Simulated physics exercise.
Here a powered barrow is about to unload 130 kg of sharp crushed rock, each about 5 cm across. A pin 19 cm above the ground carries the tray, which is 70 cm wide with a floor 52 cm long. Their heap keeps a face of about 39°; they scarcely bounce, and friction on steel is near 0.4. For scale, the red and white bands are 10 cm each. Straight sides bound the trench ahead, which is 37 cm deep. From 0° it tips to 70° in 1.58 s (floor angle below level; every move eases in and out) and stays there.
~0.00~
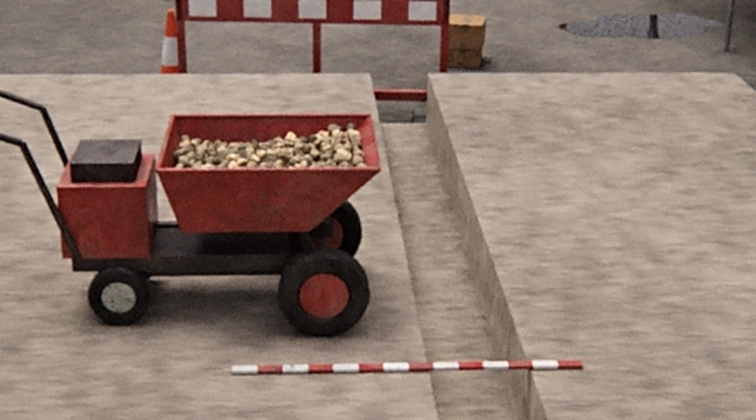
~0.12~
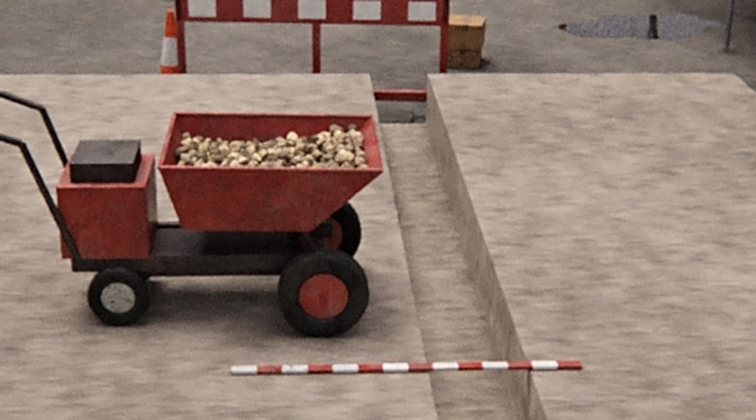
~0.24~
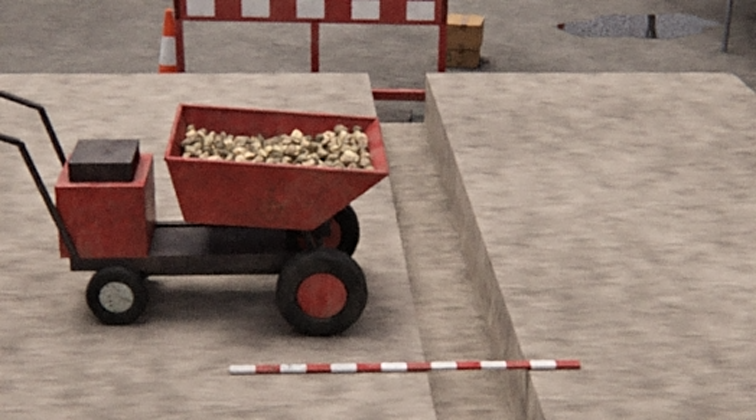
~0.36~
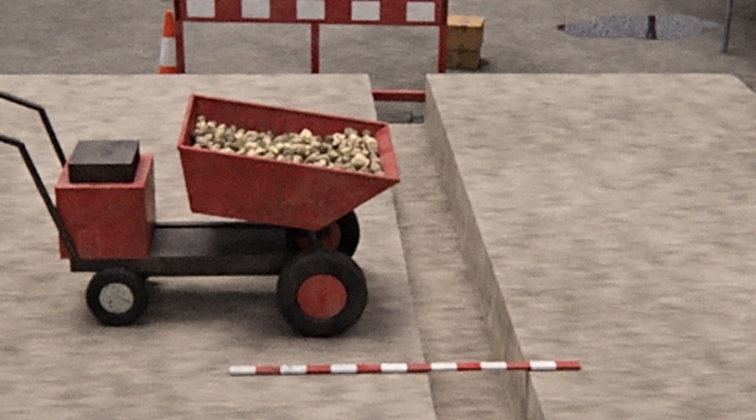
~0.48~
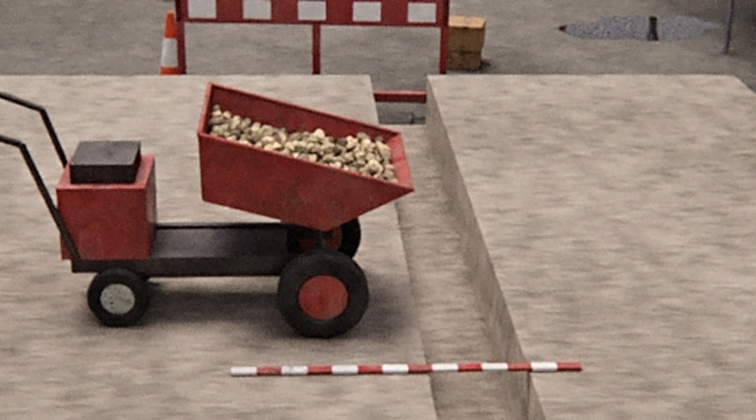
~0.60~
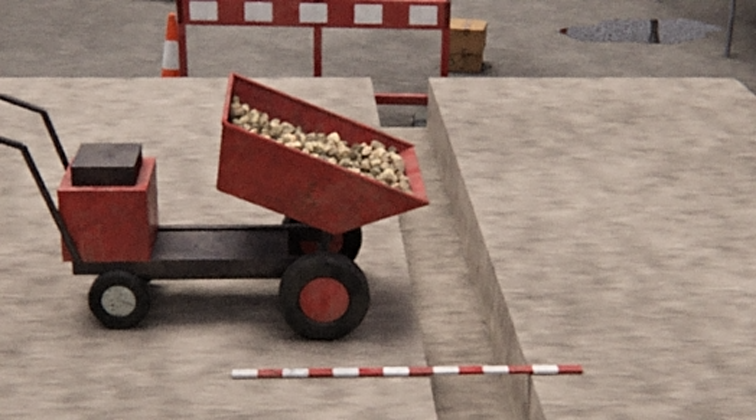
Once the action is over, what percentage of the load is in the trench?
About 82 in every hundred.
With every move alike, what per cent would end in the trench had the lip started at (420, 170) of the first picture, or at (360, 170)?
First spot about 30, second spot about 100 per cent.
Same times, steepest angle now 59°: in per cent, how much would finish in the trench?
Share in trench: Approx. 50%.
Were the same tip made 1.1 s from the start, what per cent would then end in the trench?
Probably about 80 in a hundred.
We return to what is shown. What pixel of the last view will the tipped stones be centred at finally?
Their middle ends up near (480, 356).
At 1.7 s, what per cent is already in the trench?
About 30 per cent by then.
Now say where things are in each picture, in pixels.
Lip at (380, 170), floor tilted 0°, highest stones at (341, 142), in the first picture.
Lip at (383, 171), floor tilted 1°, highest stones at (343, 142); the stones move at 0.2 m/s on average, in the second picture.
The tray is at 4°, its lip at (389, 174); the top of the load is at (253, 144); the stones move at 0.3 m/s on average, in the third picture.
Lip at (400, 180), floor tilted 9°, highest stones at (214, 136); the stones move at 0.4 m/s on average, in the fourth picture.
Lip at (414, 190), floor tilted 15°, highest stones at (222, 123); the stones move at 0.5 m/s on average, in the fifth picture.
The tray is at 23°, its lip at (429, 204); the top of the load is at (240, 113); the stones move at 0.6 m/s on average, in the sixth picture.
After 1.2 s the floor is at 59°; 100 % in the tray; the foremost stones are at (458, 251).
After 1.7 s the floor is at 70°; 64 % in the tray, 31 % in the trench, 5 % past the trench; the foremost stones are at (530, 302).
After 2.0 s the floor is at 70°; 26 % in the tray, 56 % in the trench, 18 % past the trench; the foremost stones are at (611, 308).
After 4.0 s the floor is at 70°; 0 % in the tray, 82 % in the trench, 18 % past the trench; the foremost stones are at (633, 309).
